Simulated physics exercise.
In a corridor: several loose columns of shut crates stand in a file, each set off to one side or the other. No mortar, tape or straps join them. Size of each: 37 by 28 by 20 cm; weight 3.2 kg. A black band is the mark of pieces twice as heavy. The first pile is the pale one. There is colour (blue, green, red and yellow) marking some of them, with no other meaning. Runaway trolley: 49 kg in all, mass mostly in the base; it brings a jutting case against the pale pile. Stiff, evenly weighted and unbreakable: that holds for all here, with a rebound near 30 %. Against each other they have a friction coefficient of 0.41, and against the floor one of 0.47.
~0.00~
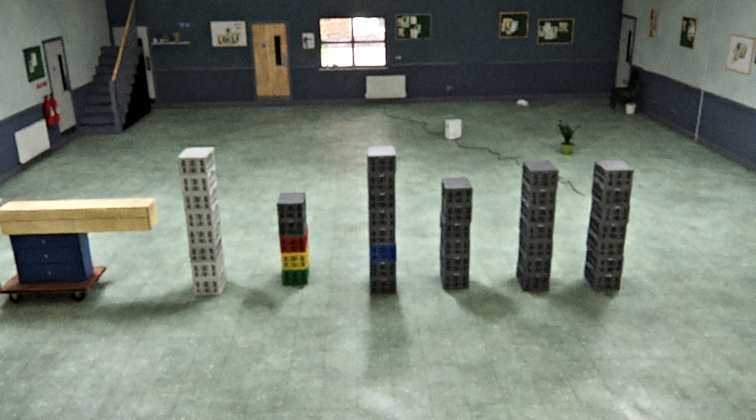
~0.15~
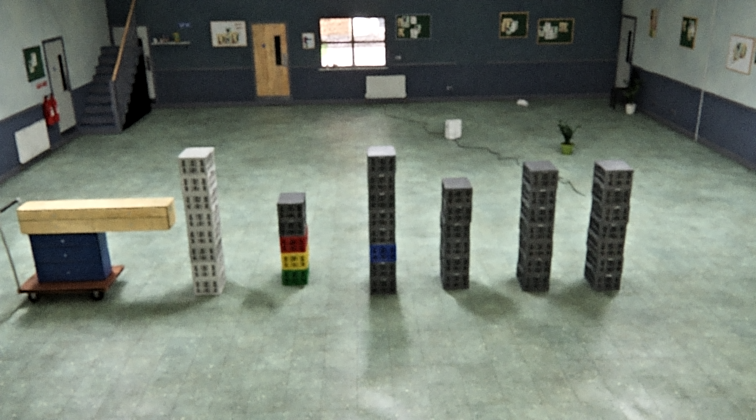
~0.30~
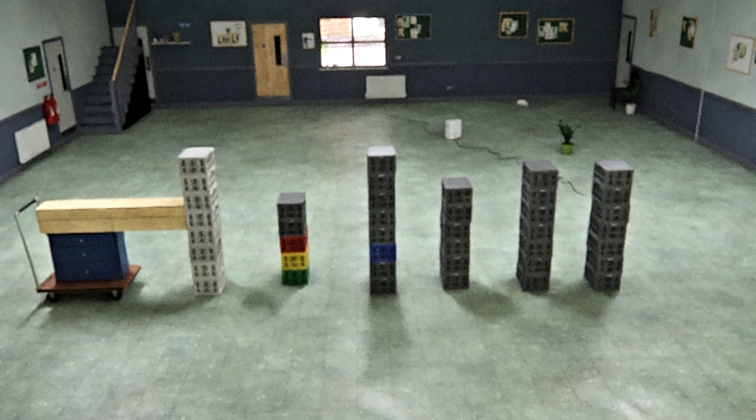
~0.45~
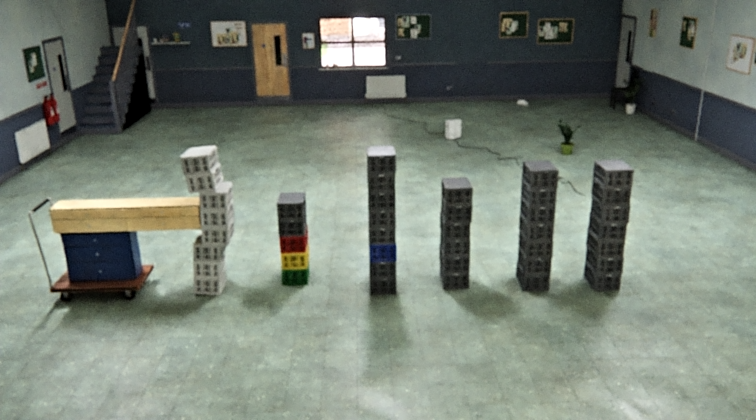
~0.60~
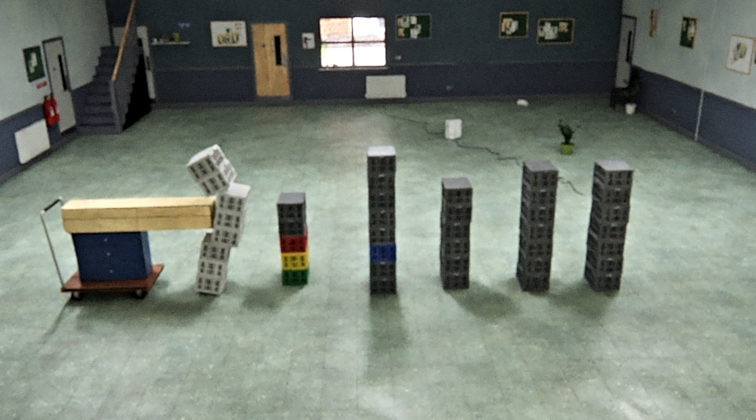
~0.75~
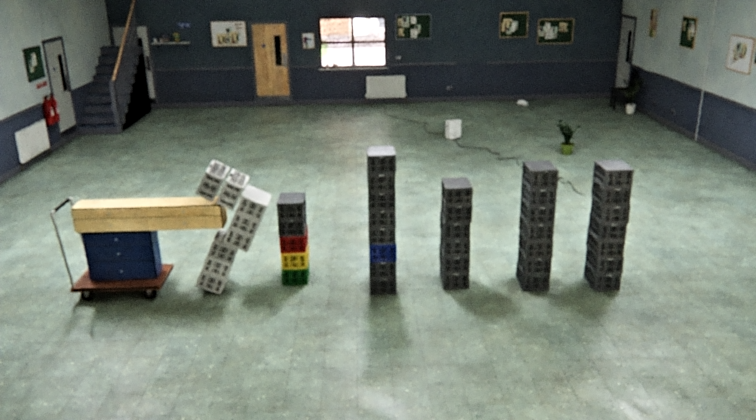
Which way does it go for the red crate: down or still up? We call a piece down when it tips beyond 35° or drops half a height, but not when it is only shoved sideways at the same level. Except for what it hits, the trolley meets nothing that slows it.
Down.
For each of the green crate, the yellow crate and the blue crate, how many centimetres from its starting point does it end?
Displacements: Green = 0, yellow = 40, blue = 0 (cm).
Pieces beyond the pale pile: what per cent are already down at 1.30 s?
At that instant, 0 percent.
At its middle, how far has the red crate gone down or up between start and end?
Roughly 35 centimetres lower.
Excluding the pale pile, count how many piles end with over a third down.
The number of such piles is 1.
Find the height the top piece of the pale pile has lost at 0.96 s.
About 30 cm.
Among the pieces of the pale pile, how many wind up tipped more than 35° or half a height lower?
8 of them.
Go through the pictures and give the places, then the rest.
In the first picture (each place is the centre of the face we see best), load (142, 215) 39 cm short; red crate (293, 245); green crate (295, 277); yellow crate (294, 262); the others all in place.
The second picture shows load (162, 214) 19 cm short; red crate (293, 245).
The third picture shows load (181, 213) just touching; red crate (293, 245).
The fourth picture shows load (194, 213) 15 cm in, top of the pale pile leaning 5°; red crate (293, 245); the others all in place.
The fifth picture shows load (206, 213) 27 cm in, top of the pale pile leaning 26°; red crate (293, 245); the others all in place.
The sixth picture shows load (216, 213) 37 cm in, top of the pale pile leaning 61°; red crate (293, 245); blue crate (383, 253); yellow crate (294, 262); the others all in place.
By 0.96 s, 8 of the pale pile down; none of the 33 other crates down, 3 disturbed; red crate moved 16 mm.
By 1.30 s, 8 of the pale pile down; none of the 33 other crates down, 5 disturbed; red crate tilted 24°; yellow crate tilted 24°.
By 1.76 s, 8 of the pale pile down; 4 of the 33 other crates down; red crate on its side; yellow crate on its side.
When it is over (2.5 s), 8 of the pale pile down; 4 of the 33 other crates down; red crate on its side; yellow crate on its side; blue crate unmoved. In pixels of the last frame, middles, red crate near (354, 258), yellow crate near (328, 261).
